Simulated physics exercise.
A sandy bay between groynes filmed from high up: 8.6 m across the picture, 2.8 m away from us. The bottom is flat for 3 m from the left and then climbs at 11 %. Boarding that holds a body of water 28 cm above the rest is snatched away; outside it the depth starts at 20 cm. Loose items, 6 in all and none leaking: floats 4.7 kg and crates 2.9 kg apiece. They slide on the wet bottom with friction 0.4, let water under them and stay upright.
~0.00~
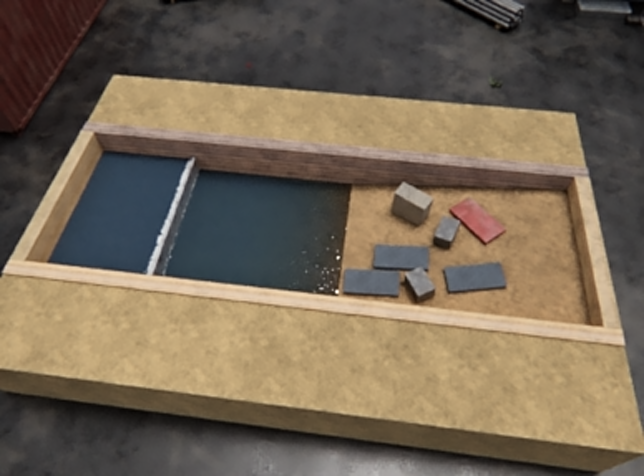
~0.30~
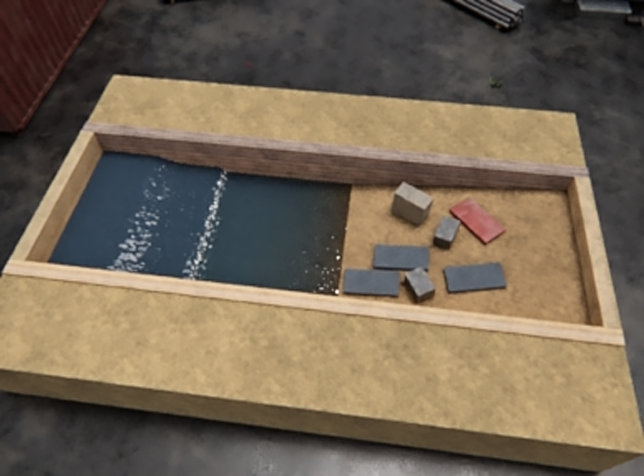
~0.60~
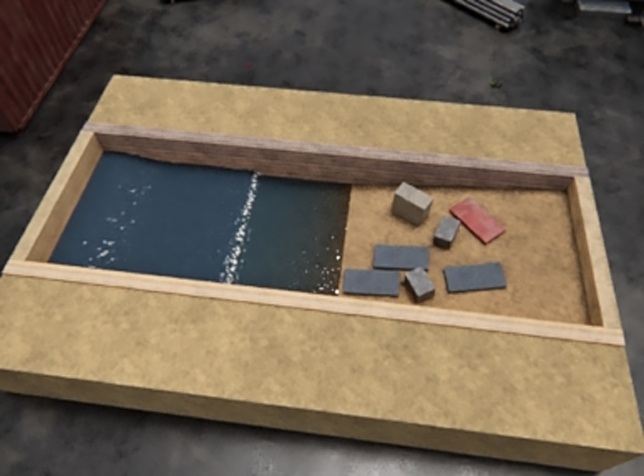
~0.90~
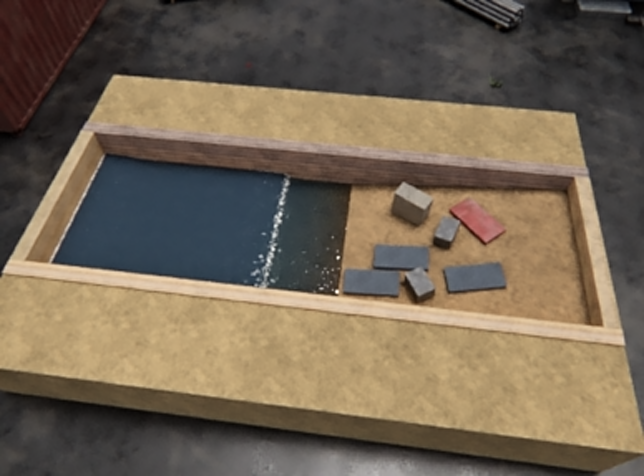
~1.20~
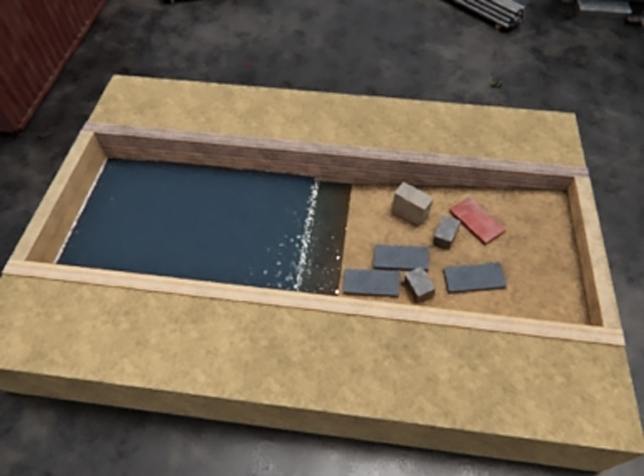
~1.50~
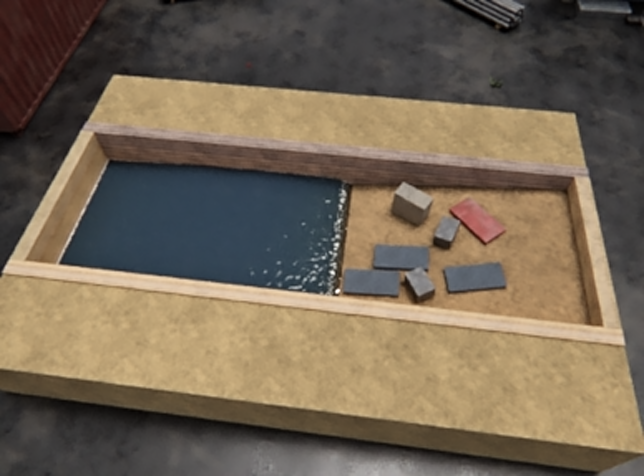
In a walled sandy bay seen from above, a thin upright board at the left disappears and a foamy line of water moves rightward to the edge of the sand, while the red slab and gray blocks stay still.
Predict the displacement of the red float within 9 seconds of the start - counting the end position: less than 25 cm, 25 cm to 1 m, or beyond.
Red float moves a short way.
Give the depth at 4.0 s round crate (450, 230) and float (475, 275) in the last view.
Roughly 5 and 6 cm.
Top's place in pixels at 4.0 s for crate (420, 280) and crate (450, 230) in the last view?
Around (454, 291) and (482, 232).
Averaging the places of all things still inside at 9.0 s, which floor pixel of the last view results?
Near (286, 249).
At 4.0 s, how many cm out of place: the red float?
Roughly 10 cm by then.
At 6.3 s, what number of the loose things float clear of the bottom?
At that moment 6.
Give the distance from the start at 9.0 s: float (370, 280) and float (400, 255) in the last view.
In that order: 250 cm, 300 cm.
After 2.1 s the red float is near (478, 219), 0.0 m from its start, aground; 0 afloat.
After 4.0 s the red float is near (485, 217), 0.1 m from its start, aground; 5 afloat.
After 6.3 s the red float is near (440, 204), 0.7 m from its start, afloat; 6 afloat.
After 9.0 s the red float is near (440, 205), 0.7 m from its start, aground; 5 afloat.
